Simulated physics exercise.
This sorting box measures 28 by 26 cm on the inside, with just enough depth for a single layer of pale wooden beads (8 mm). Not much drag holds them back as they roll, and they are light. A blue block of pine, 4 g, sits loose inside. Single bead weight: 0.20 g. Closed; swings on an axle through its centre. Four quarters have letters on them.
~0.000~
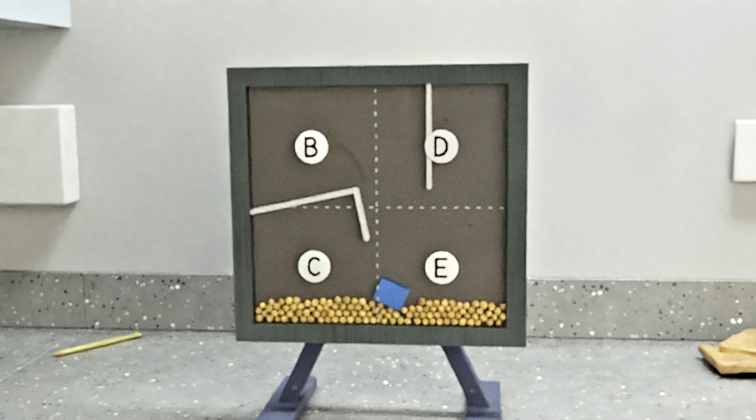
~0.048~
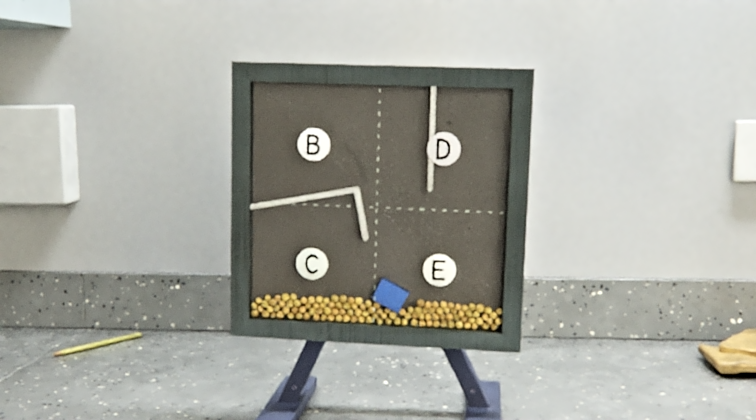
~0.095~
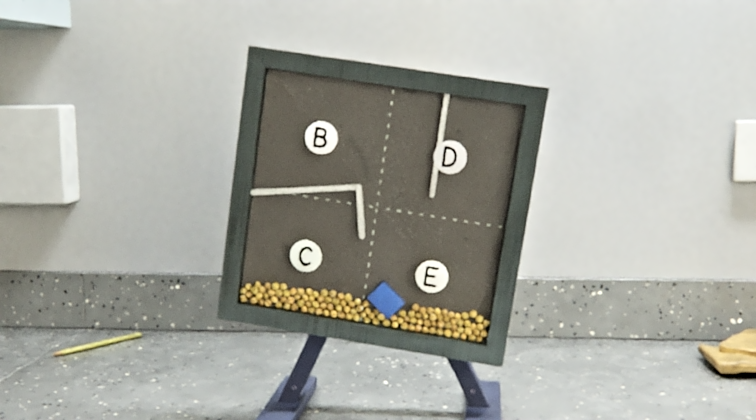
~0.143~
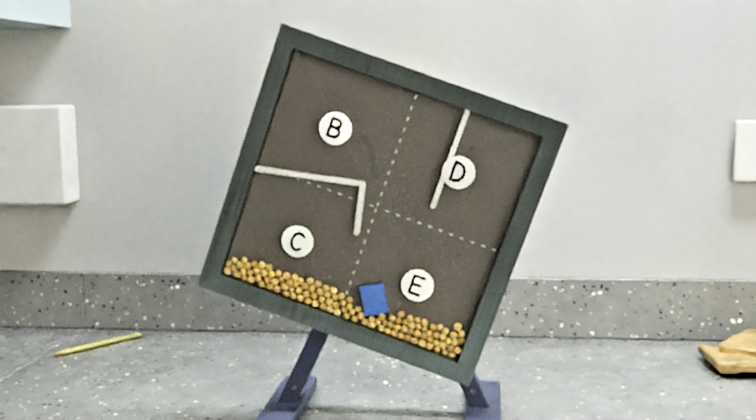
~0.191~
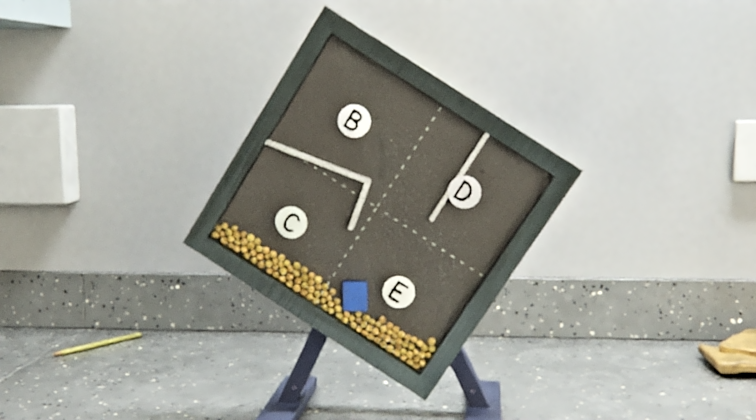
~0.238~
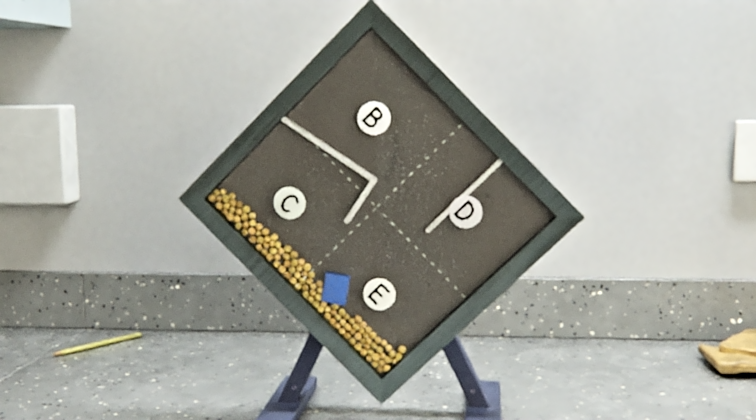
Square framed box on a stand turning clockwise from level to steeply tilted, its small yellowish balls and blue block staying along one side.
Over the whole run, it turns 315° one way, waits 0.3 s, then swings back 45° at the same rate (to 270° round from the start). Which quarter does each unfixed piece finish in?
Answer: C.
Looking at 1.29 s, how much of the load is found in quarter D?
45 per cent.
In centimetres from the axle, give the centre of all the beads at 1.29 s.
It sits around 3 cm to the right and around 4 cm up.
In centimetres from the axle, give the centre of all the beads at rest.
Some 7 cm right and 11 cm below.
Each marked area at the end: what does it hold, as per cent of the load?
Quarter B: 10; quarter C: 90; quarter D: 0; quarter E: 0.
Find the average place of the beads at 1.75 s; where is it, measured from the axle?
I'd put it near 3 centimetres to the right and 13 centimetres below.
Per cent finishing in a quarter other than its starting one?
Roughly 60 per cent.
By 1.29 s, it has come round 315° clockwise; the beads' middle is 3 cm right of and 4 cm above the centre; B 10 %, C 5 %, D 45 %, E 45 %; blue block in D.
By 1.75 s, it has come round 292° clockwise; the beads' middle is 3 cm right of and 13 cm below the centre; B 10 %, C 90 %; blue block in C.
By 1.90 s, it has come round 270° clockwise; the beads' middle is 7 cm right of and 11 cm below the centre; B 10 %, C 90 %; blue block in C.
Settled by 3.1 s, it has come round 270° clockwise; B 10 %, C 90 %, D 0 %, E 0 %; blue block in C.
